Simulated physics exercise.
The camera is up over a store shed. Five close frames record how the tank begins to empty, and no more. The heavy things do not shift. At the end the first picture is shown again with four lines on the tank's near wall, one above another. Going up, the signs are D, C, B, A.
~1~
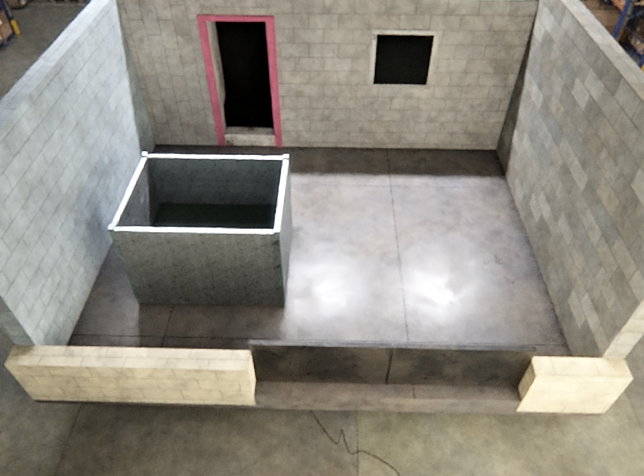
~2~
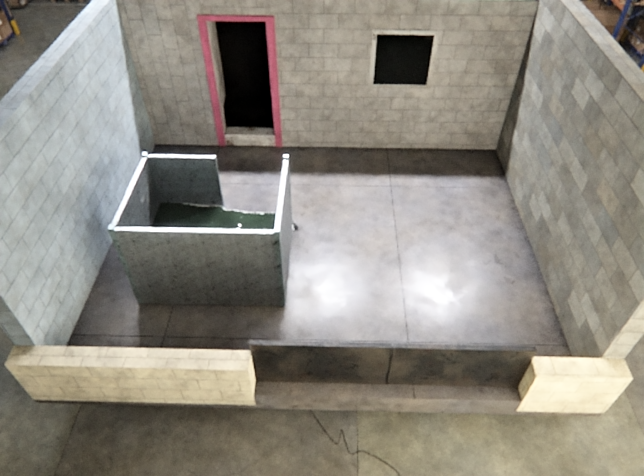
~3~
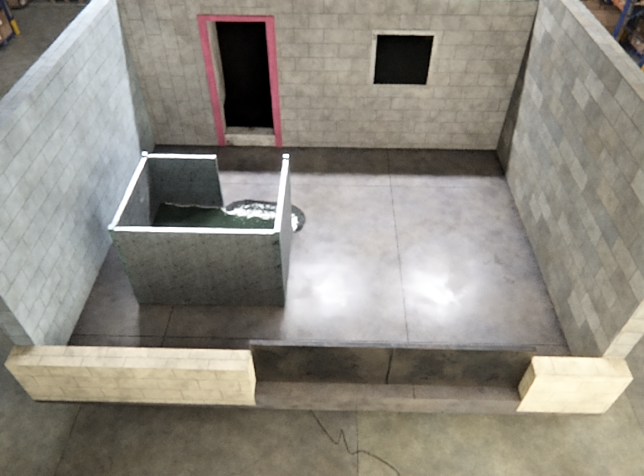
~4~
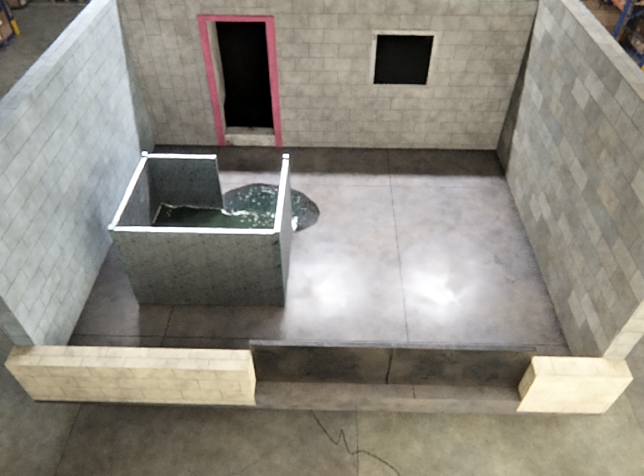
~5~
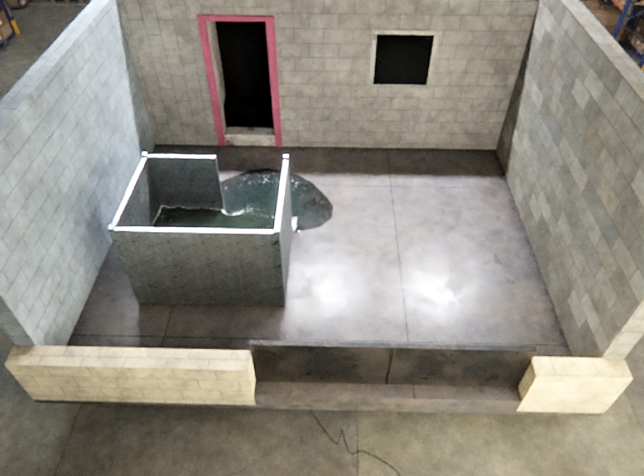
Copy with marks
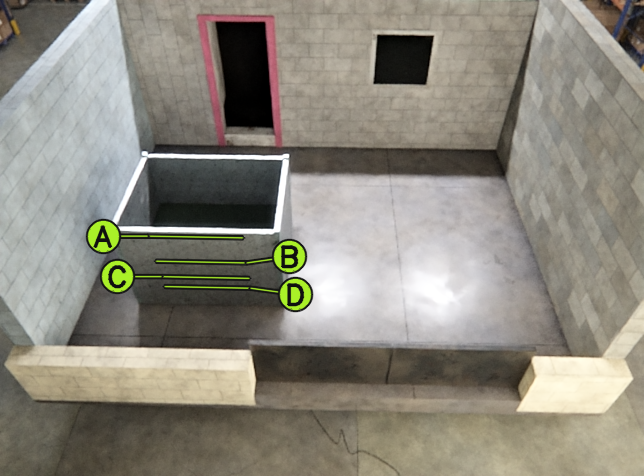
We see a walled block enclosure from above, with a pink-framed doorway and a square tank of dark water. Part of the tank's back side opens, and water pours out, spreading in a rounded pool across the grey floor behind and to the right.
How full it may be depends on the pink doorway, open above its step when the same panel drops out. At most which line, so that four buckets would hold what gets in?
The limit is C.
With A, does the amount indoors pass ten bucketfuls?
Yes.
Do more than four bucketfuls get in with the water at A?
Yes.
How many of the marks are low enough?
Two of them.
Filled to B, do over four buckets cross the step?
Yes, that goes wrong.
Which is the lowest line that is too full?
It is B.
On the marked copy, A at (195, 236); B at (201, 262); C at (205, 277); D at (207, 287); from the bottom up D, C, B, A.
With A, dozens of bucketfuls pour in.
With B, about 8 bucketfuls get in.
With C, a splash gets over, under a bucket.
With D, nothing gets over.
